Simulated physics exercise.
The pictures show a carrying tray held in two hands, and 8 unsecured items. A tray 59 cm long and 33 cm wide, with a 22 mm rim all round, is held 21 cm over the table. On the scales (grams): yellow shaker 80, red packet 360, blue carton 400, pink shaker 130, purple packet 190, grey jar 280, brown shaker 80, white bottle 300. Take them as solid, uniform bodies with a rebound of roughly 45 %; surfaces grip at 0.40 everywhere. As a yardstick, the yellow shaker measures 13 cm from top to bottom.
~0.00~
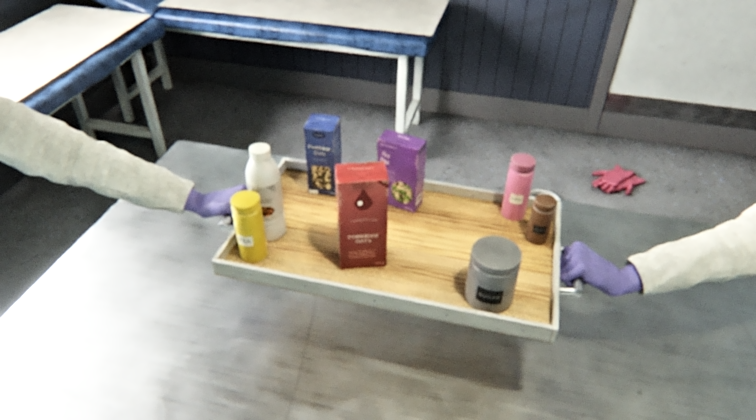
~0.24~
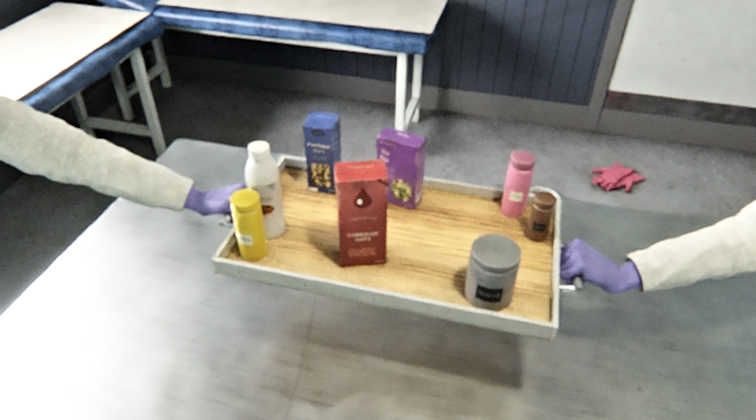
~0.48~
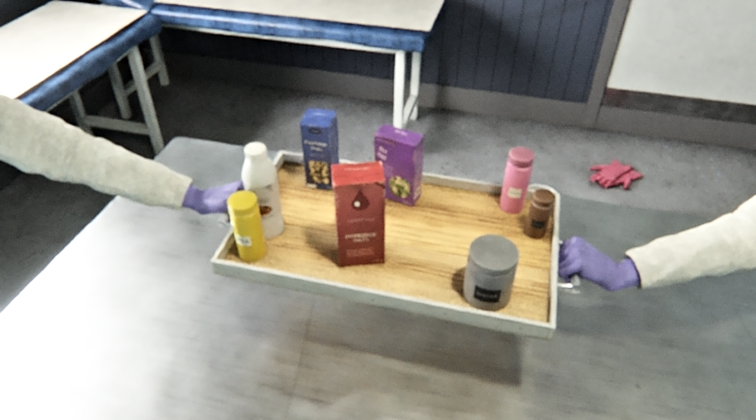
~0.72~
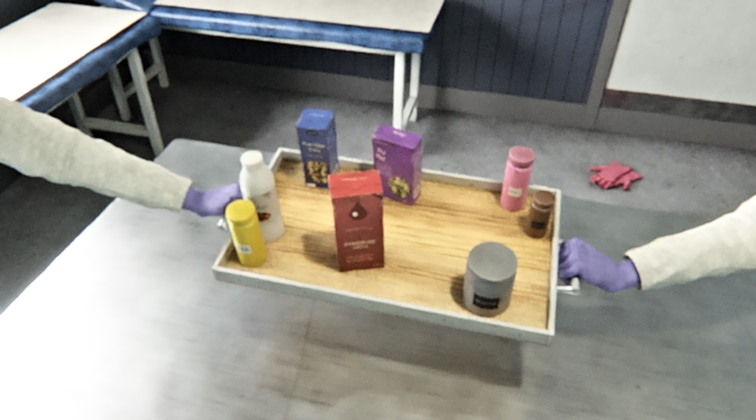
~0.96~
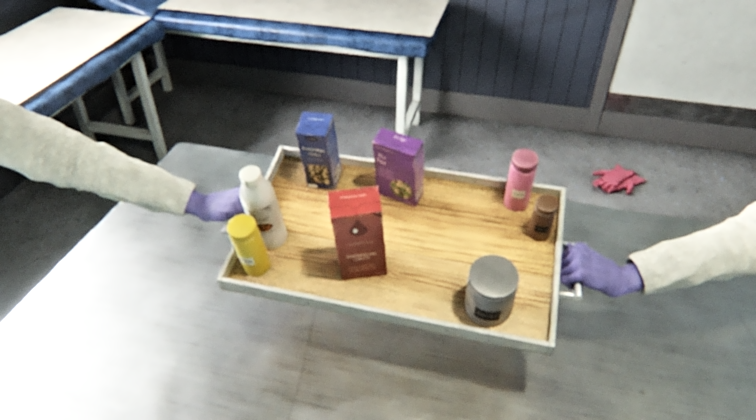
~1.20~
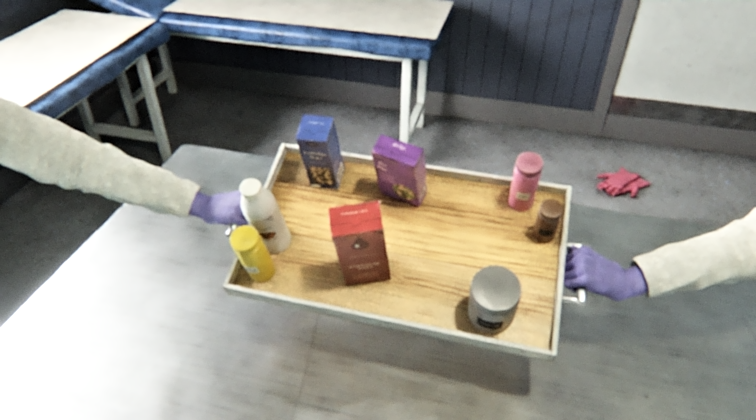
A wooden tray with pale rims, held by two purple-gloved hands, starts level above a grey table in a room with blue-edged benches, seen from above. It carries a white bottle and yellow shaker at left, blue, purple and red packages toward the middle, and pink and brown shakers and a grey jar at right. The hands gradually tilt its near edge down, the items leaning with it, while the view shifts slightly.
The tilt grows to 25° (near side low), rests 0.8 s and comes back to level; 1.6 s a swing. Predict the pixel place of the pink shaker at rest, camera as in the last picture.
Look near (521, 260).
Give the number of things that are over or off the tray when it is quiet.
In all, 7.
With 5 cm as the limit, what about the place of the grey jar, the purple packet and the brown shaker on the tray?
The grey jar holds its spot; the purple packet leaves its spot; the brown shaker ends elsewhere.
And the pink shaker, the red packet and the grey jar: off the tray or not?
The pink shaker is still on the tray; the red packet ends off the tray; the grey jar ends on the tray.
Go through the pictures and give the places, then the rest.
Tray level; pink shaker (518, 188); yellow shaker (250, 228), in the first frame.
Tray level; blue carton (323, 154); purple packet (400, 169), in the second frame.
Tray tilted 3°, near edge down; grey jar (490, 273); brown shaker (539, 214), in the third frame.
Tray tilted 8°, near edge down; white bottle (261, 197); yellow shaker (247, 235), in the fourth frame.
Tray tilted 14°, near edge down; red packet (359, 236); blue carton (320, 152), in the fifth frame.
Tray tilted 20°, near edge down; pink shaker (525, 183); purple packet (401, 172) tipped 4° against what carries it, in the sixth frame.
Around 1.70 s, tray tilted 25°, near edge down; yellow shaker and red packet now off the tray; pink shaker on its side near (515, 261); purple packet on its side.
Around 2.00 s, tray tilted 25°, near edge down; white bottle now off the tray; pink shaker on its side near (519, 266); blue carton on its side.
Around 2.60 s, tray tilted 25°, near edge down; pink shaker on its side near (518, 267); blue carton on its side; purple packet on its side.
Around 3.30 s, tray tilted 12°, near edge down; pink shaker on its side near (521, 264); blue carton on its side; purple packet on its side.
Finally (4.5 s), off the tray, yellow shaker, red packet and white bottle; on their side or leaning hard on the tray, blue carton, pink shaker, purple packet and brown shaker; grey jar still in place (within 5 cm). Final places as that camera would see them, pink shaker near (521, 260).
